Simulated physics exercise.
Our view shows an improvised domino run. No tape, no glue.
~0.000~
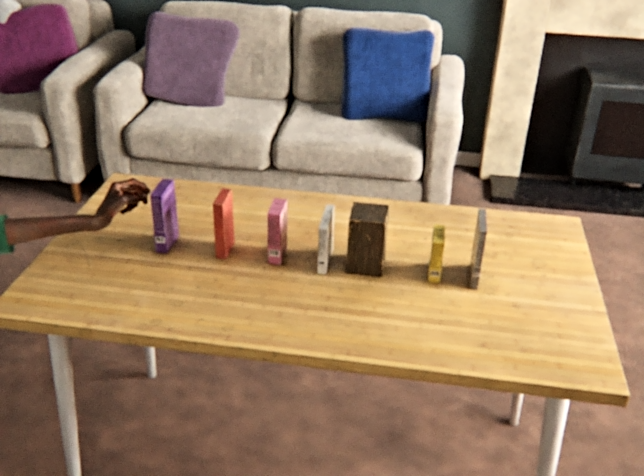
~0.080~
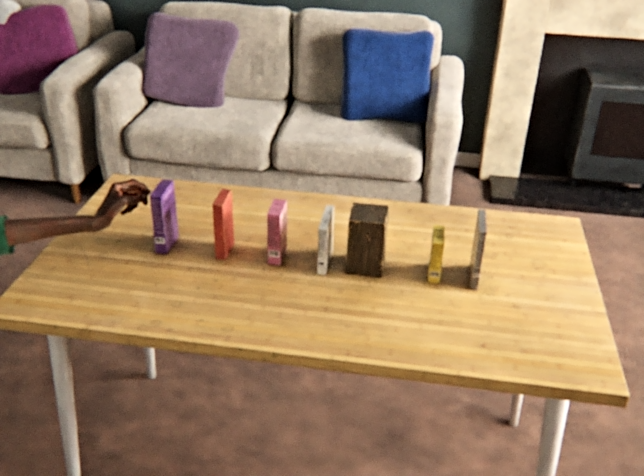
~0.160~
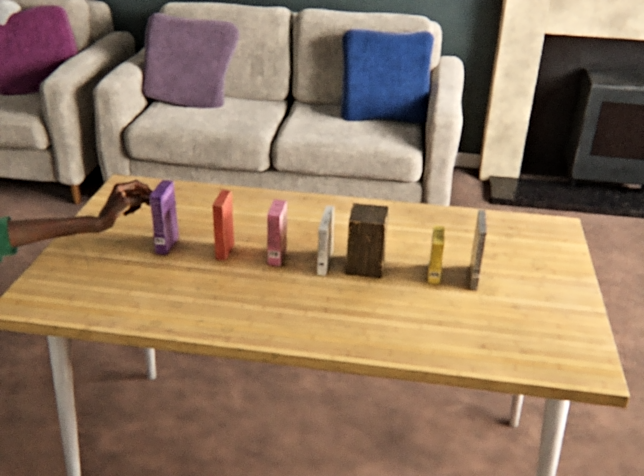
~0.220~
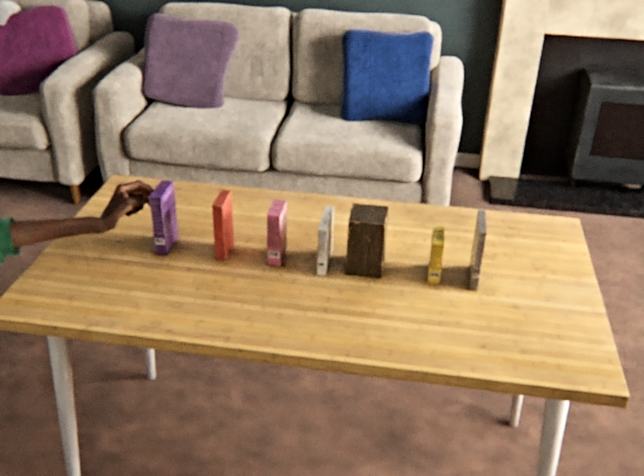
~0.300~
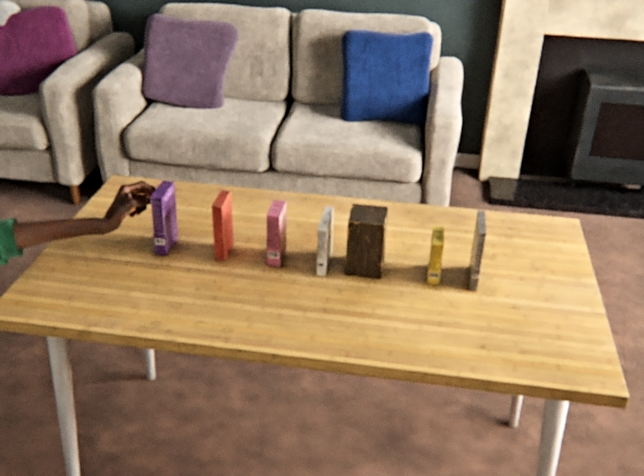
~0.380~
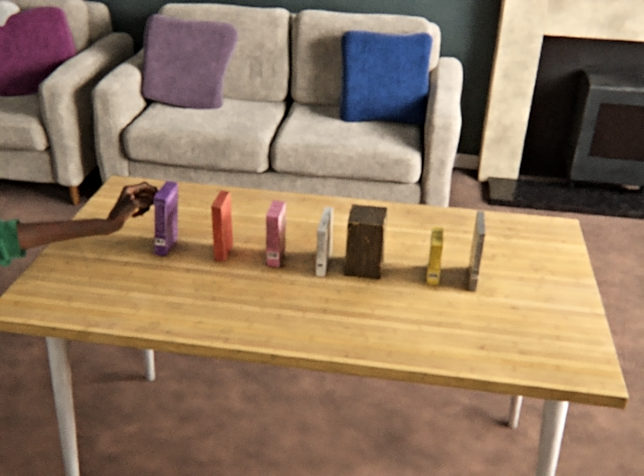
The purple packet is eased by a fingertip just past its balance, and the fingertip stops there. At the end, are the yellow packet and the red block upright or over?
The yellow packet is going to remain on its end; the red block is going to tumble.
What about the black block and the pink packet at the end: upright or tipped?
At the end the black block is standing and the pink packet has fallen.
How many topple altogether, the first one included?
Total count - 3.
Around 0.78 s, purple packet 47° over.
Around 1.08 s, purple packet 87° over; red block rocked 42° from its first pose near (245, 232).
Around 1.18 s, purple packet 90° over; red block rocked 68° from its first pose near (255, 242); pink packet rocked 41° from its first pose.
Around 1.98 s, purple packet 90° over; red block rocked 74° from its first pose near (255, 245); pink packet rocked 61° from its first pose; white packet rocked 11° from its first pose.
Finally (3.8 s), down or leaning hard on the table, pink packet and red block; left askew, white packet; the other 2 still in place. Final places as the last picture's camera would see them, yellow packet near (435, 256), red block near (254, 245).
